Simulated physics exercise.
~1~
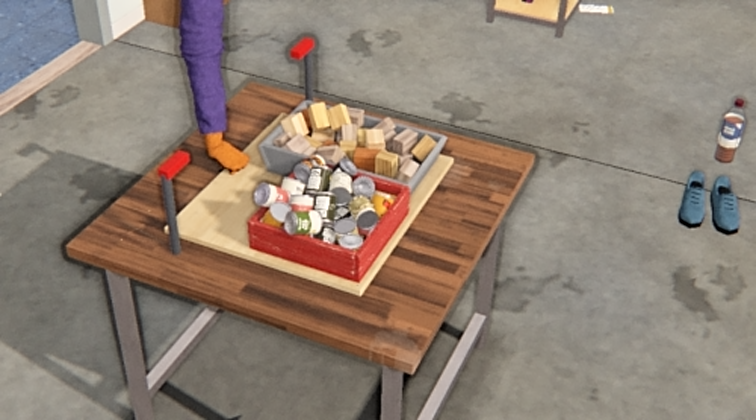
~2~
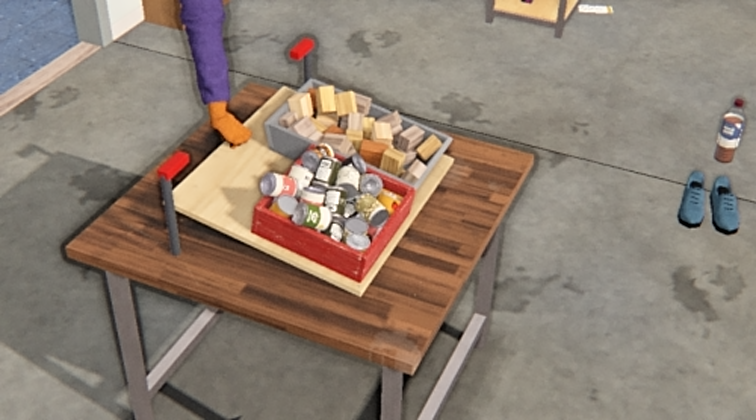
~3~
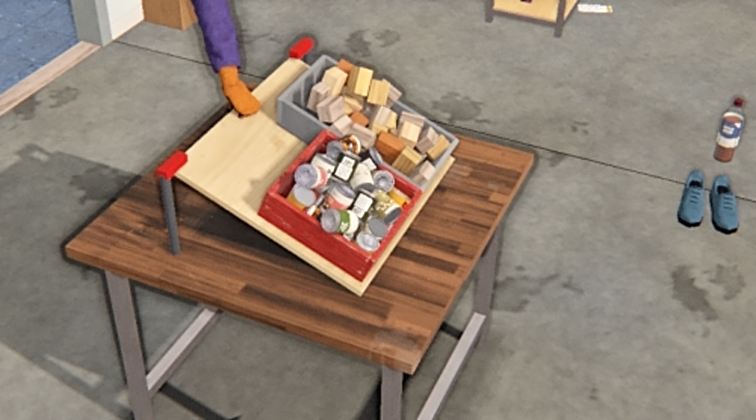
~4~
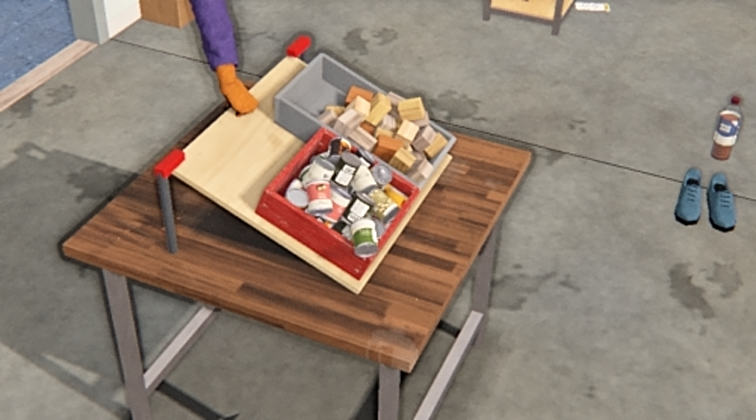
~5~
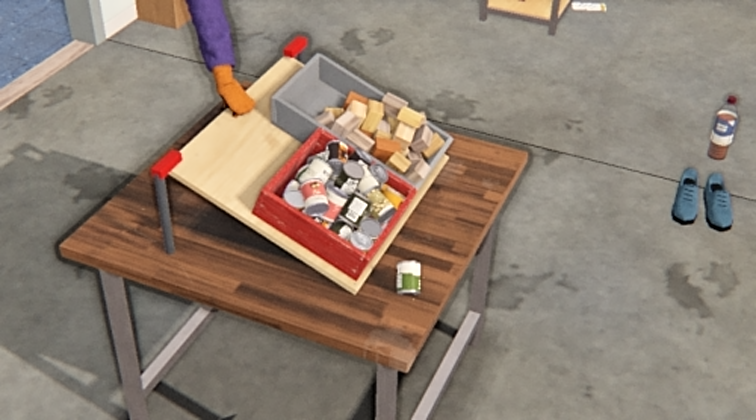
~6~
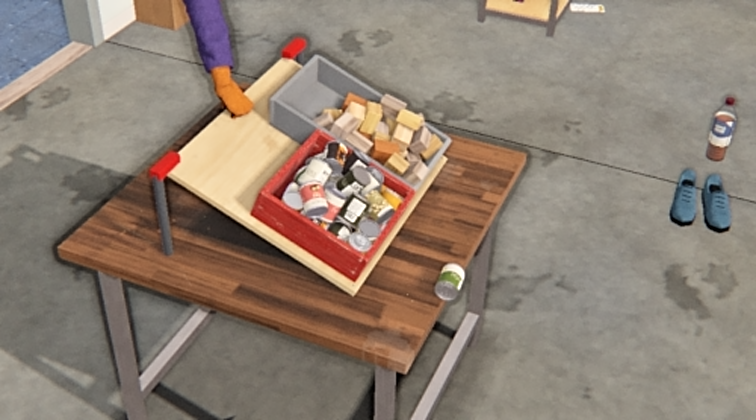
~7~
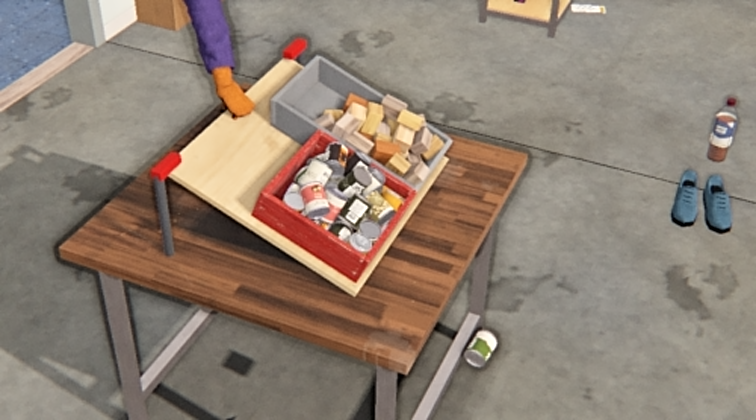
A board holding a grey basket of wooden blocks and a red basket of small tins was tipped up at its left end by a gloved hand, and the contents slid toward the low side before one tin tumbled out, rolled across the table and dropped off the edge.
